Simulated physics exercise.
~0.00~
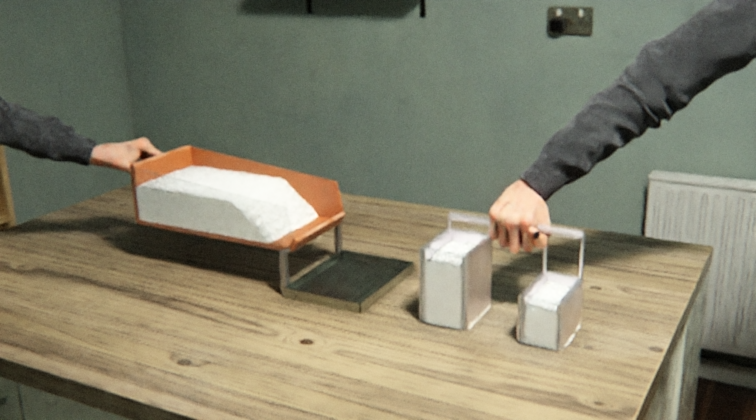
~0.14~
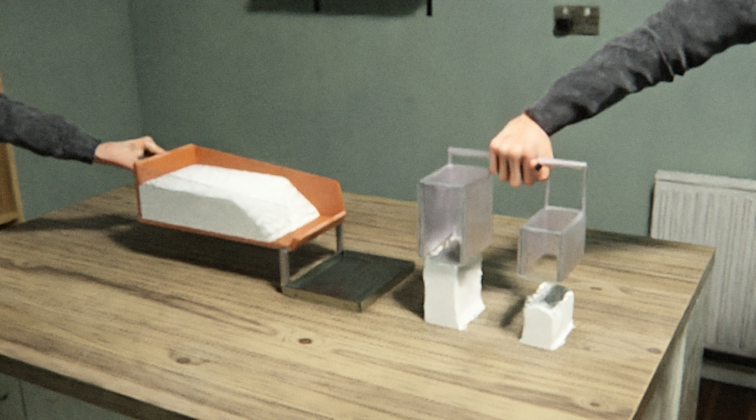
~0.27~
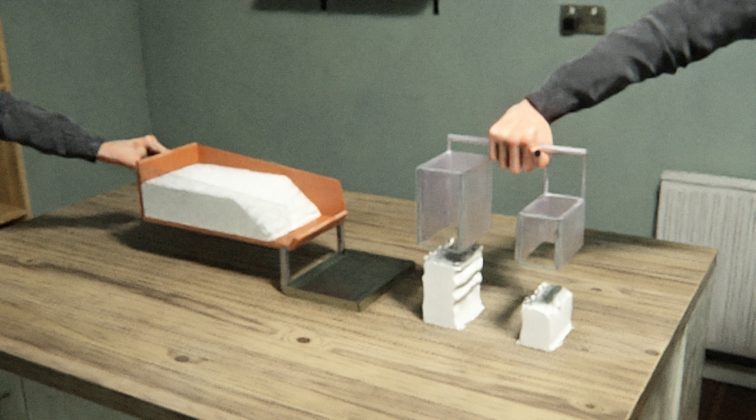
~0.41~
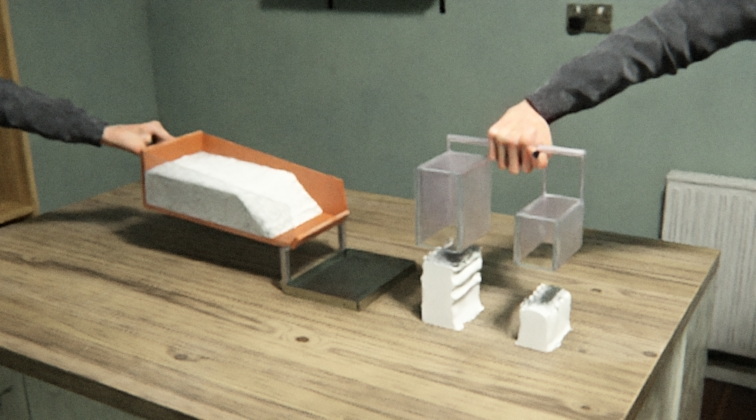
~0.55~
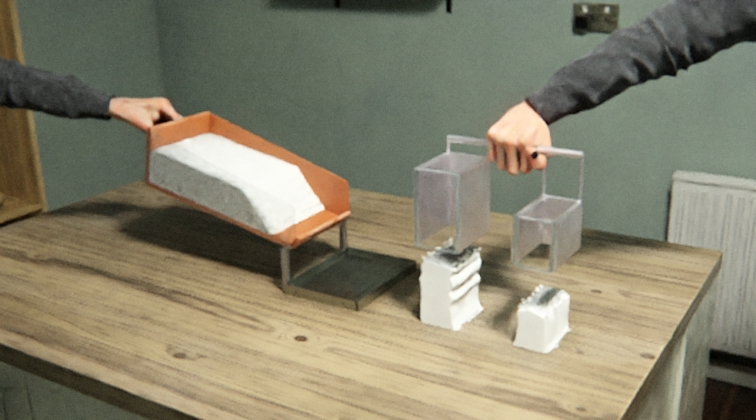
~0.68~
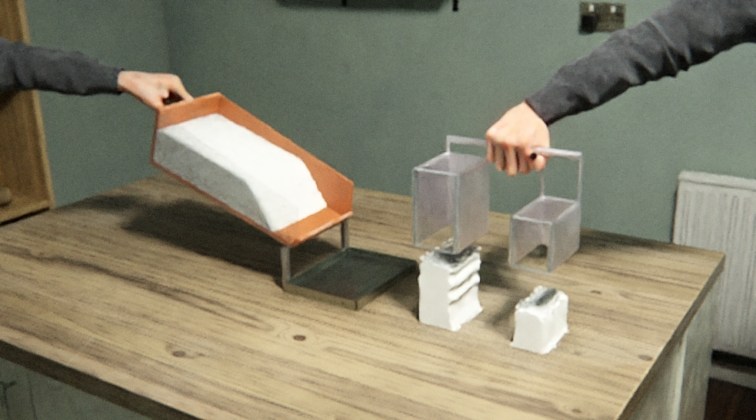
A hand lifts clear moulds off two white blocks, then another tilts an orange tray.
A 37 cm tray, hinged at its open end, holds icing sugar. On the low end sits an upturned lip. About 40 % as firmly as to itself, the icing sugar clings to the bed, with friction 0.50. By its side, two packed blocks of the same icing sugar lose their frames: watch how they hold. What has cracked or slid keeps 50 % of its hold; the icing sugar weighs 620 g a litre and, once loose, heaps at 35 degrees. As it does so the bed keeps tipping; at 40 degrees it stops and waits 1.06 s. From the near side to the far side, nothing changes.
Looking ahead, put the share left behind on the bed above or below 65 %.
Look for a figure north of 65 %.
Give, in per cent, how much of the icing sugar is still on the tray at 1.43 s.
Near 100 per cent.
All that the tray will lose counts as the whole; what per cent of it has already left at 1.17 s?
Reading: Approx. 0 per cent.
After 0.91 s, the tilt is 30 degrees and 100 % is on the bed.
After 1.17 s, the tilt is 40 degrees and 100 % is on the bed.
After 1.43 s, the tilt is 40 degrees and 100 % is on the bed.
After 1.69 s, the tilt is 40 degrees and 86 % is on the bed.
After 2.22 s, at the end, the tilt is 40 degrees and 79 % is on the bed.
